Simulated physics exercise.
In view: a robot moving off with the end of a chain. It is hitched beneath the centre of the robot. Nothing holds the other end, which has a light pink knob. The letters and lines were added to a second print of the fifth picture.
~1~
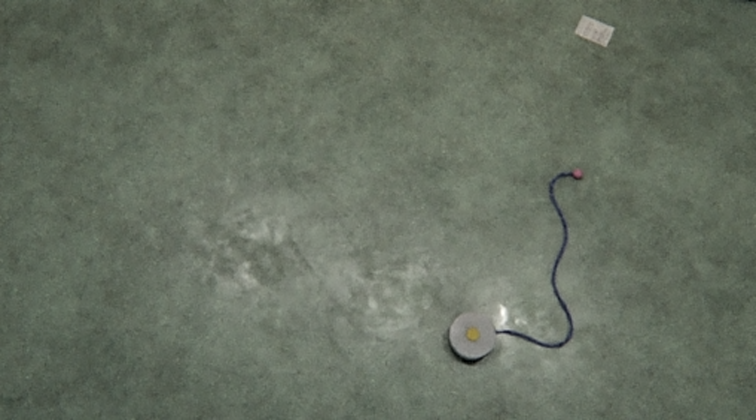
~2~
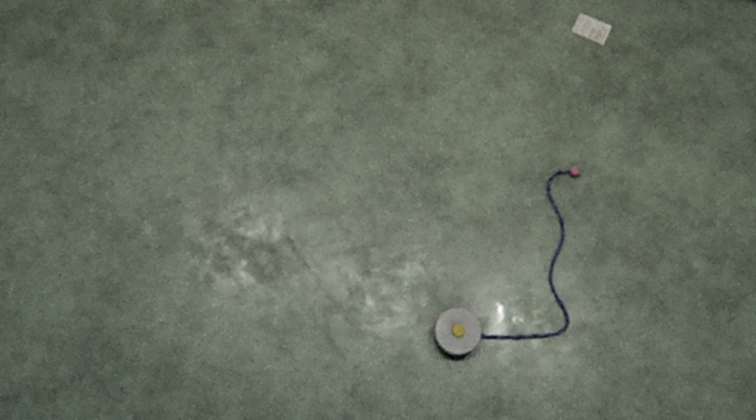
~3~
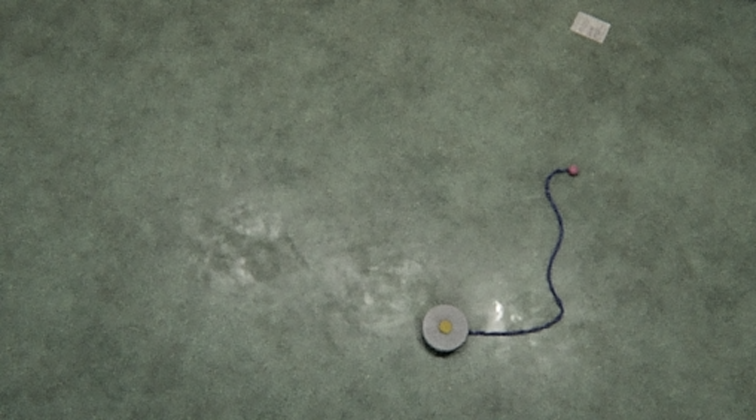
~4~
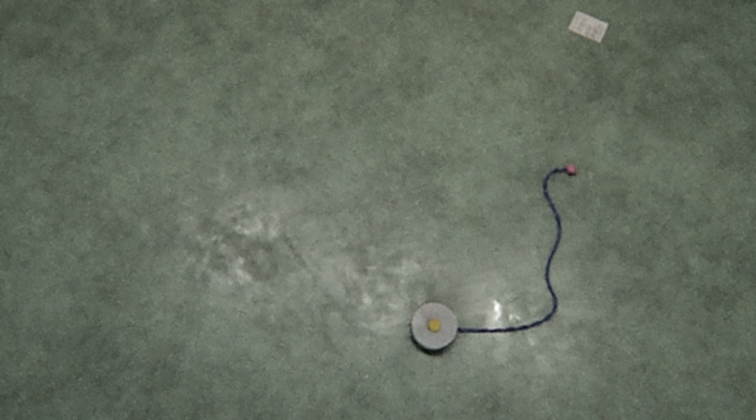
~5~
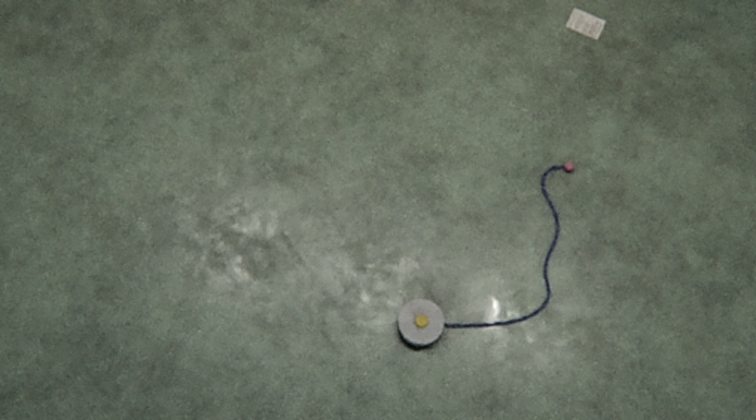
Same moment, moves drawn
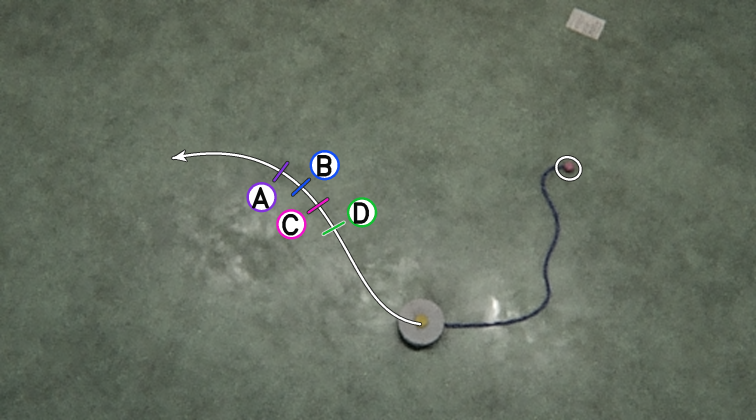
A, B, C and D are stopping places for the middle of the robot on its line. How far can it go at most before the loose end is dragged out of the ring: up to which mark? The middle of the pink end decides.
Mark B.
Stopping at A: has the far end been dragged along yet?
By then, yes.
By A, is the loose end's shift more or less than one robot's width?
Less.
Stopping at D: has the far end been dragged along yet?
No.
On the marked copy, A at (281, 172); B at (301, 187); C at (318, 206); D at (334, 228); the ring at (568, 168); the route from (420, 324) via (316, 203) to (173, 158).
Taking B. A third of the way, robot (367, 283), middle of the chain (516, 272), free end (569, 167).
Two thirds of the way, robot (333, 226), middle of the chain (481, 255), free end (569, 167).
When it is over, robot (300, 184), middle of the chain (445, 227), free end (563, 168); the free end is still in its ring.
As for the rest, A drags the free end to (556, 177); C is safe but short; D is safe but short.
